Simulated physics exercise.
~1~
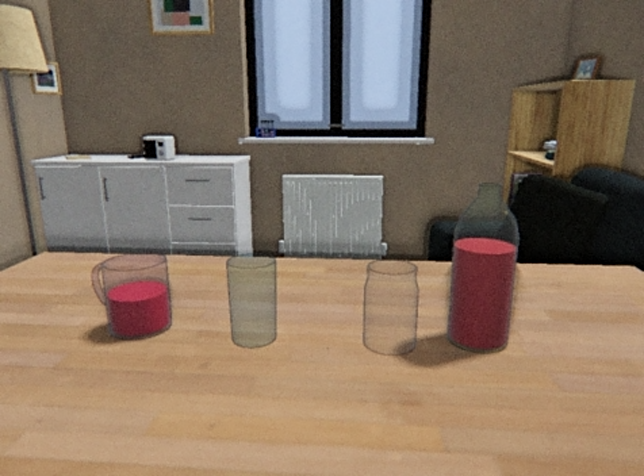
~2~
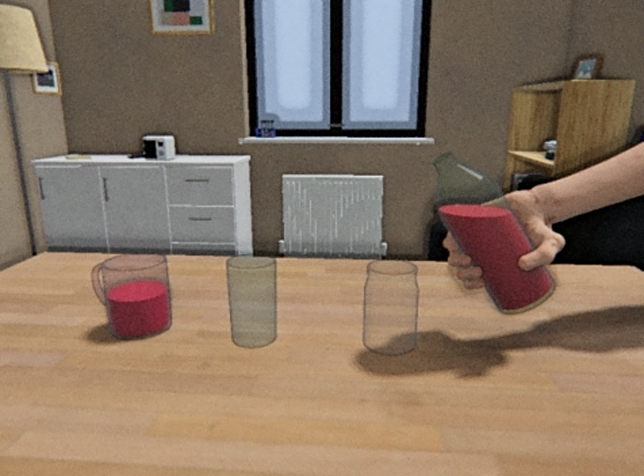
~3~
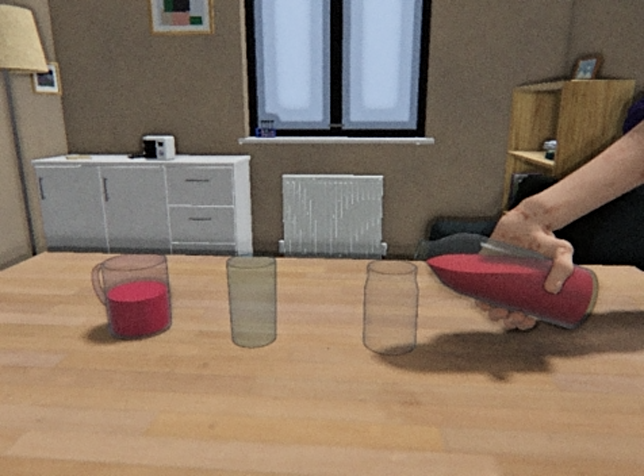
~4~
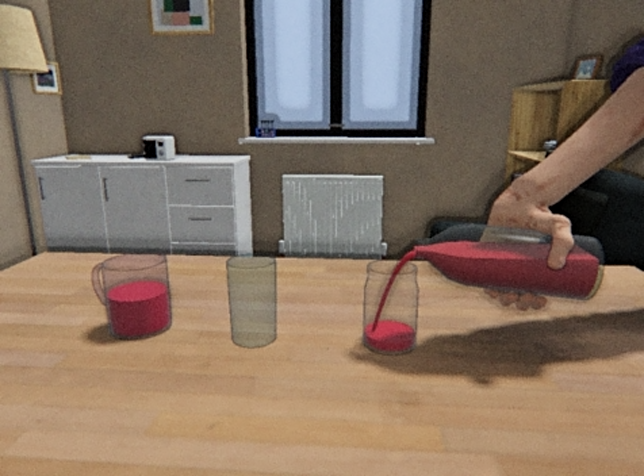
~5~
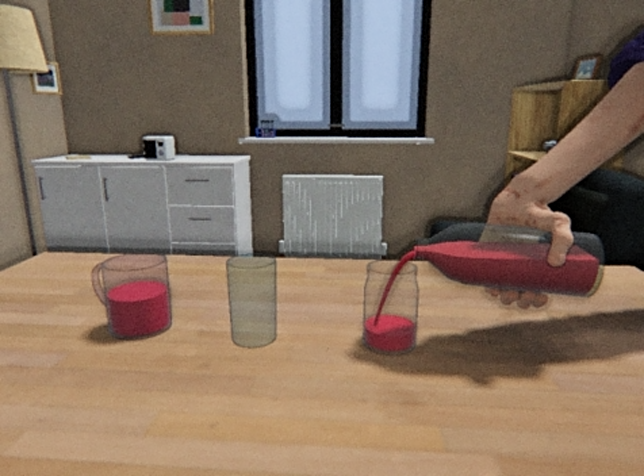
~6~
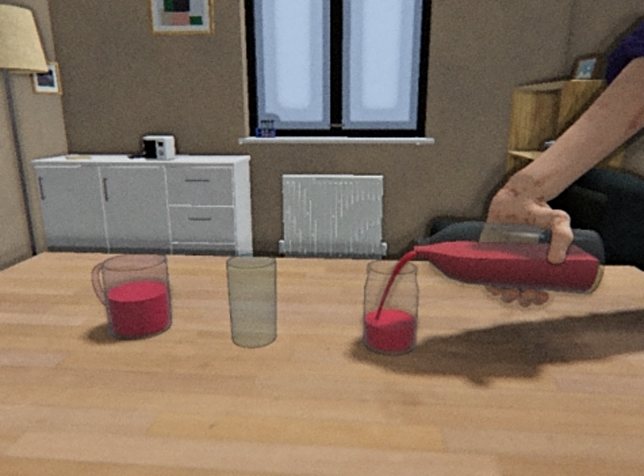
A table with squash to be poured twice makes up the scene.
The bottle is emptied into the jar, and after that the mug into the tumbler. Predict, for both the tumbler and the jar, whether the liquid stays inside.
Tumbler: Yes, it stays inside; jar: No, it spills.
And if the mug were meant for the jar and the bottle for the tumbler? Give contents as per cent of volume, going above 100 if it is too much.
Near 70 and 200 per cent.
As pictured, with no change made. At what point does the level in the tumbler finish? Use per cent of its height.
I'd guess some 85 per cent.
Soon after, the jar is nearly full.
Later, the jar is full to the brim and has run over.
In the end, the tumbler is nearly full; the jar is full to the brim and has run over.
